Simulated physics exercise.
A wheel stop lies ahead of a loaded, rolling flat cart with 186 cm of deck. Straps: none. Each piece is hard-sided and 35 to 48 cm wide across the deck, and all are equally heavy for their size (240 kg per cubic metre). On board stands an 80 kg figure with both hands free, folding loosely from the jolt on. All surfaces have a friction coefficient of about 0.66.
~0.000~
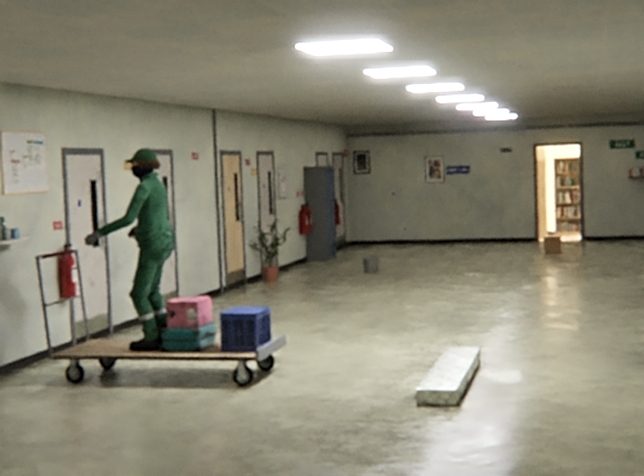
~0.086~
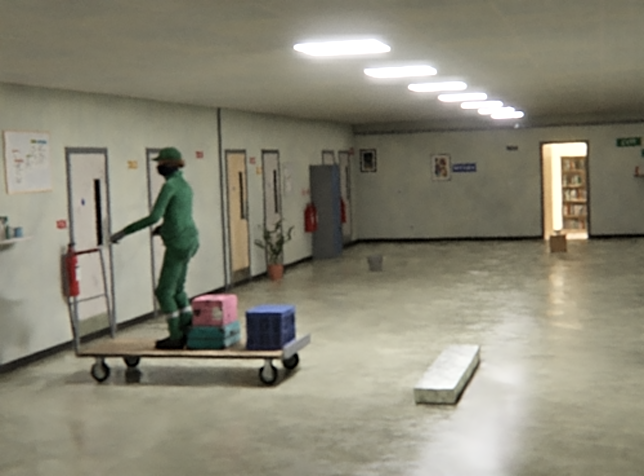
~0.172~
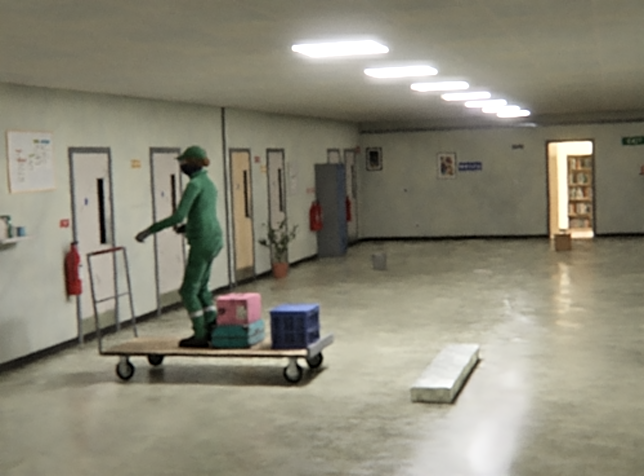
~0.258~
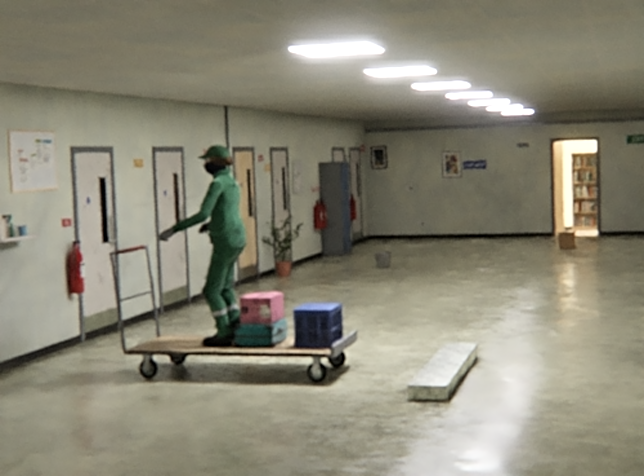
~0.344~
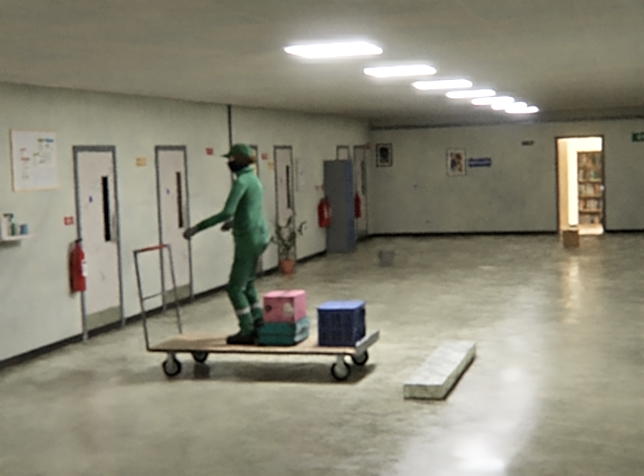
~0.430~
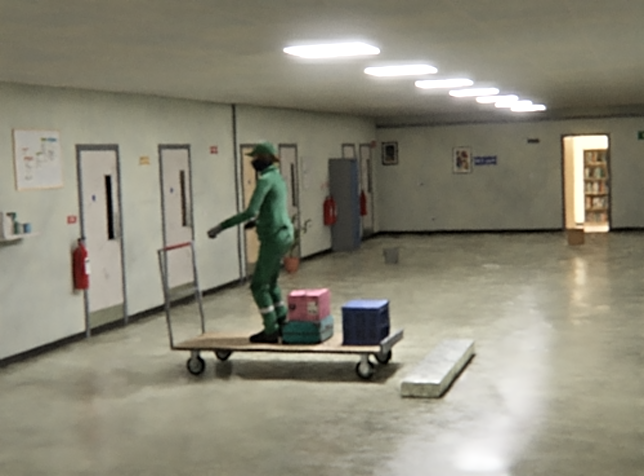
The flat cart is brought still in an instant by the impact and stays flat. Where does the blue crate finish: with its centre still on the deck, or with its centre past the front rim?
The blue crate finishes past the front rim.
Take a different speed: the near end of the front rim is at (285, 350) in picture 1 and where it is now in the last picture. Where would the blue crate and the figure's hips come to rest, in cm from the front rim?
In that case blue 10 behind, hips 10 past.
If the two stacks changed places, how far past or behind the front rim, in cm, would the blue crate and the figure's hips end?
In that case blue 70 behind, hips 20 past.
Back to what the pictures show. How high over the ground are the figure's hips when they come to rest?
About 20 cm up.
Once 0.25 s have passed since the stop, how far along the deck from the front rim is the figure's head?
50 cm behind it.
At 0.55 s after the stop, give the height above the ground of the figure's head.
90 cm.
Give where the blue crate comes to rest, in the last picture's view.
Resting point approx. (500, 356).
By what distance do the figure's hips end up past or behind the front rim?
About 90 cm past the rim.
Impact comes at 0.56 s.
After 0.81 s the blue crate is 14 cm behind the rim, tilted 25°, near (416, 317) in the last picture's view.
After 1.11 s the blue crate is 19 cm behind the rim, tilted 0°, near (410, 323) in the last picture's view.
After 1.56 s the blue crate is 6 cm behind the rim, tilted 60°, near (425, 316) in the last picture's view.
When all is still (4.3 s), past the rim, blue crate and the figure's hips; behind it, pink parcel and teal suitcase.
